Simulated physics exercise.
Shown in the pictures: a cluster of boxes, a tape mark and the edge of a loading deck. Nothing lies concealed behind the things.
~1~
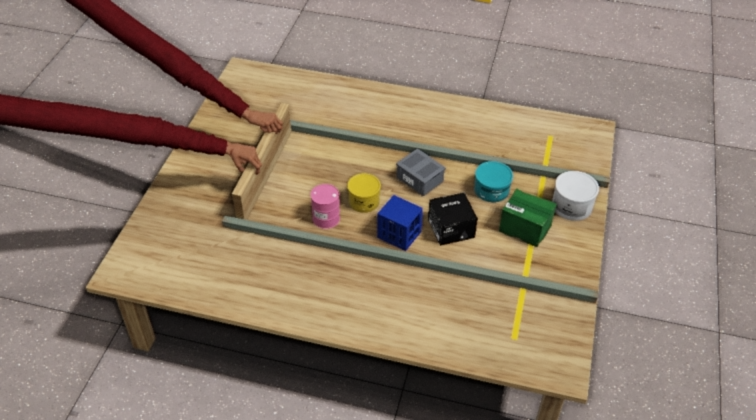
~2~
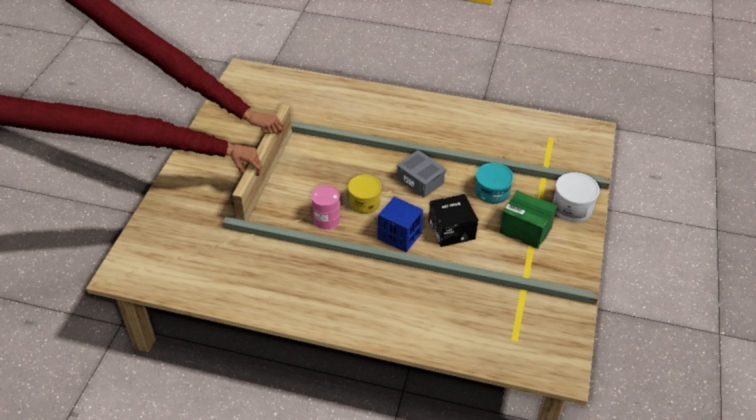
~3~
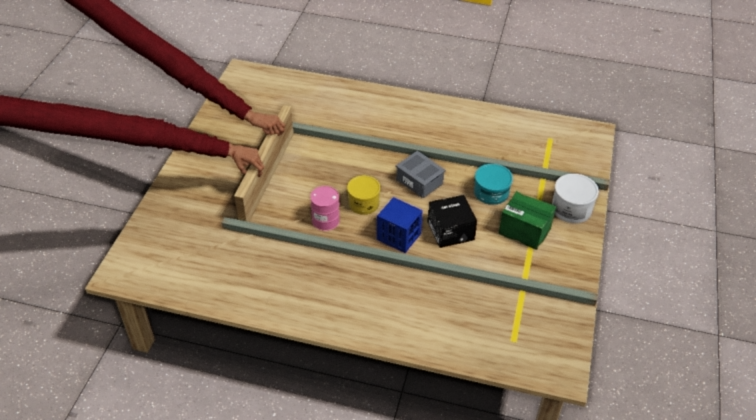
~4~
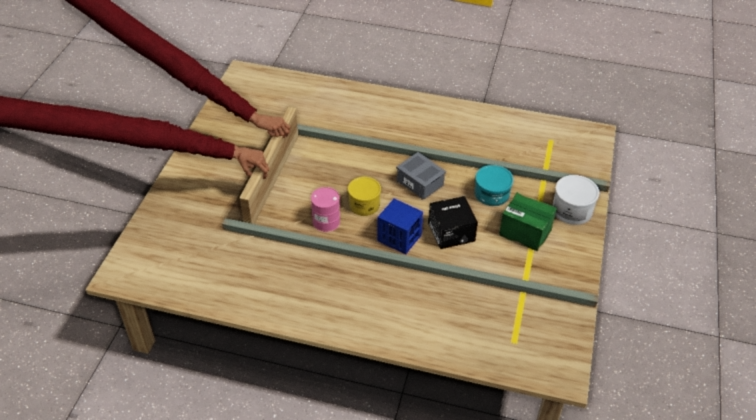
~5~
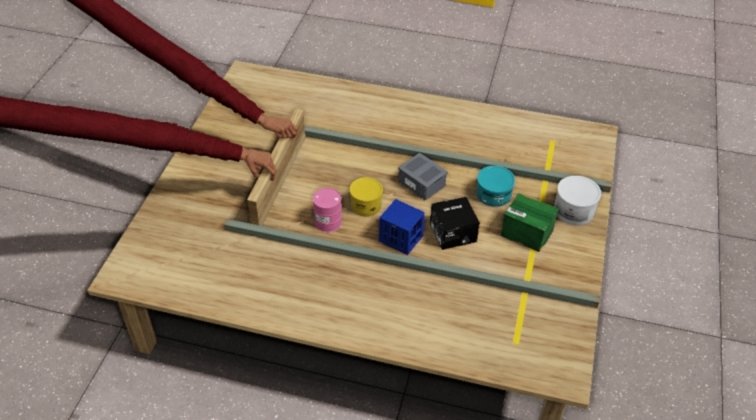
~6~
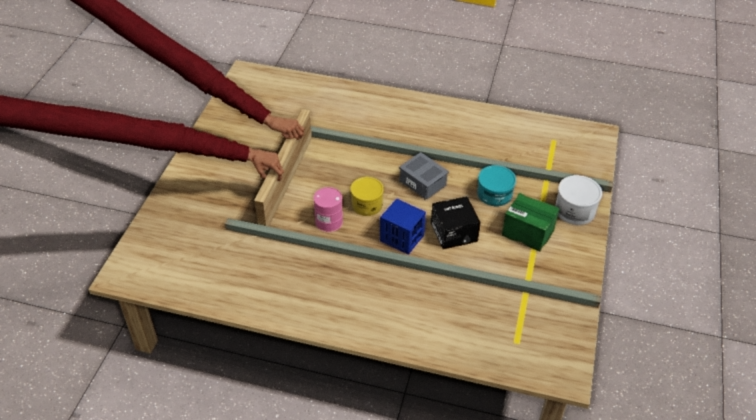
Wooden plank sliding slightly right between two rails, pushed by red-sleeved arms, while colourful tubs and boxes sit still on the table.
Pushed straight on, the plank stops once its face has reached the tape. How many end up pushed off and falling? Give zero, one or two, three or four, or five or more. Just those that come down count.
One or two fall.
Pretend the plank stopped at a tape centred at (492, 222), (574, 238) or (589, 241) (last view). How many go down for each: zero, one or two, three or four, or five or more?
In the order of the places given: No fall at all; five or over; more than four.
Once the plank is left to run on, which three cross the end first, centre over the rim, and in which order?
Sequence: White pail, then green parcel, then turquoise pail.
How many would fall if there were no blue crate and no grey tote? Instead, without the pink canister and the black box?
The counts: 0 and 1.
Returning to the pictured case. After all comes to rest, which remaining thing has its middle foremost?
Foremost: The turquoise pail.
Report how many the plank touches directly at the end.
The count is 3.
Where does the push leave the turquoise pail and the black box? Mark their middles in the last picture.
The turquoise pail stops around (603, 206); the black box around (590, 243).
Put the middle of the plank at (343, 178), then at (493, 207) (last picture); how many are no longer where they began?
The counts are 1 and 8.
Soon after, none off yet; white pail at rest near (578, 201); green parcel at rest near (530, 222); turquoise pail at rest near (496, 186).
Then, none off yet; white pail at rest near (578, 201); green parcel moved a little near (543, 224); turquoise pail moved a little near (515, 189).
By the end, the number that fall off is one or two; fallen, green parcel and white pail.
